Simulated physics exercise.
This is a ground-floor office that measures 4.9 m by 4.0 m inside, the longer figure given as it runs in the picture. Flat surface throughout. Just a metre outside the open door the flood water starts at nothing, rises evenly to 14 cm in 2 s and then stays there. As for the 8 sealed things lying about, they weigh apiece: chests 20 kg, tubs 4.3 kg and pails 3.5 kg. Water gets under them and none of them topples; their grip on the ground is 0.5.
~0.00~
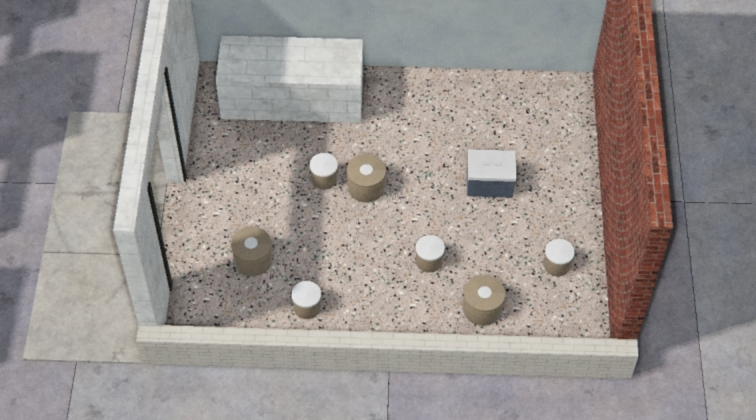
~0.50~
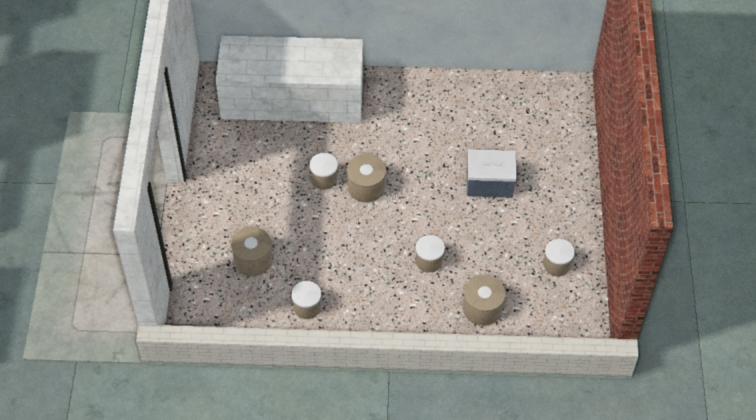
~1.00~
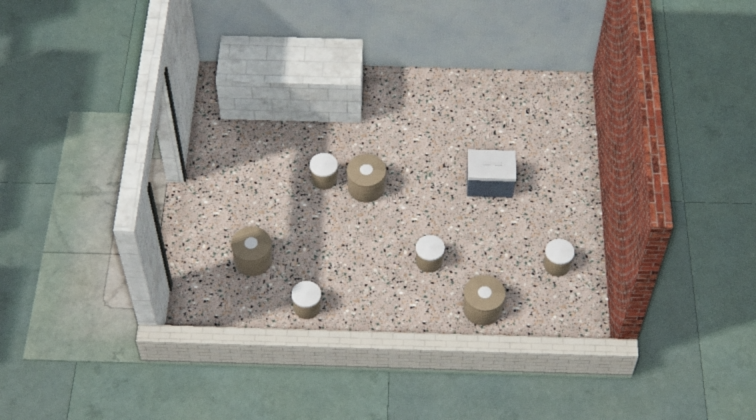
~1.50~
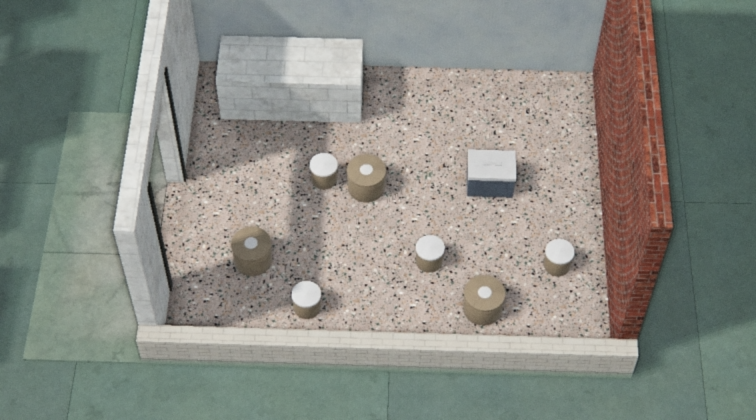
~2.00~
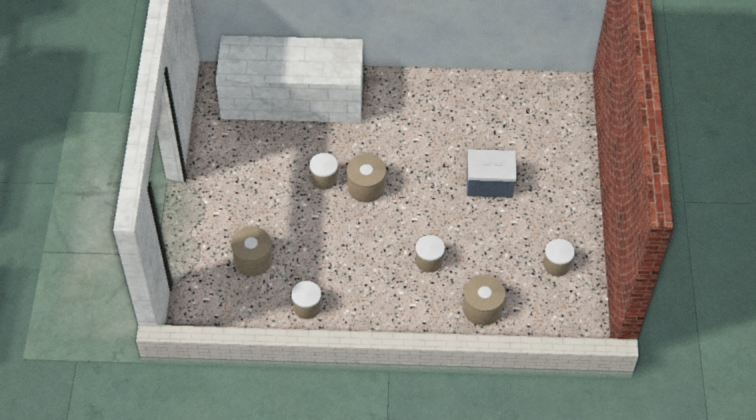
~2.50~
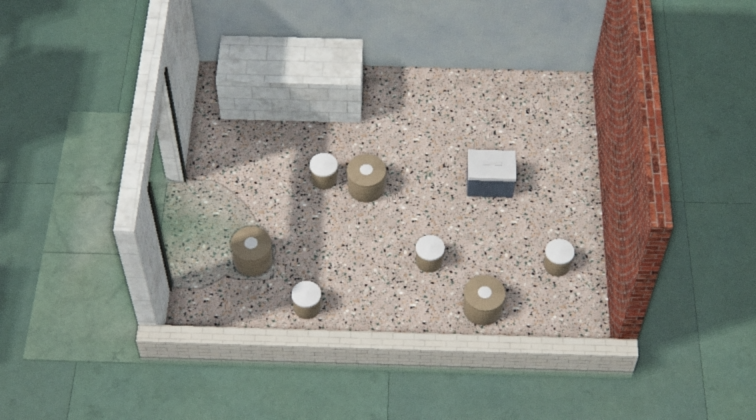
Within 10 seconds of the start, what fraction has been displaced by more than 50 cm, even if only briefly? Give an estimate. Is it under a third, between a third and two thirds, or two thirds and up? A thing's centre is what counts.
It is two thirds and up.
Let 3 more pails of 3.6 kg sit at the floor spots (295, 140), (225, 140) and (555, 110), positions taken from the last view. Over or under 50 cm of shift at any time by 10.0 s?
In that order: More, less, short of it.
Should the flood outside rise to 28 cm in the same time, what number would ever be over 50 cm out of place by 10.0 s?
I count 7 of them in that case.
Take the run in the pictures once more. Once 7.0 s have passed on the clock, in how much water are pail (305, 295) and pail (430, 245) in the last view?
Some 5 cm at the first, some 4 cm at the second.
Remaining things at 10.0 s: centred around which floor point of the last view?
Near (529, 204).
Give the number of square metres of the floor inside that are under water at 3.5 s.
About 4.0 m2 is covered.
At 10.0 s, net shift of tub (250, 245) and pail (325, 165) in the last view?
In that order: 350 cm, 140 cm.
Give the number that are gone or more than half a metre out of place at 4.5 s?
I get 2.
After 3.5 s 1 of 8 are over 50 cm from their spots; 0 afloat.
After 4.5 s 2 of 8 are over 50 cm from their spots; 0 afloat.
After 7.0 s 6 of 8 are over 50 cm from their spots; 3 afloat.
After 10.0 s 7 of 8 are over 50 cm from their spots, and 7 have been at some point; 6 afloat.
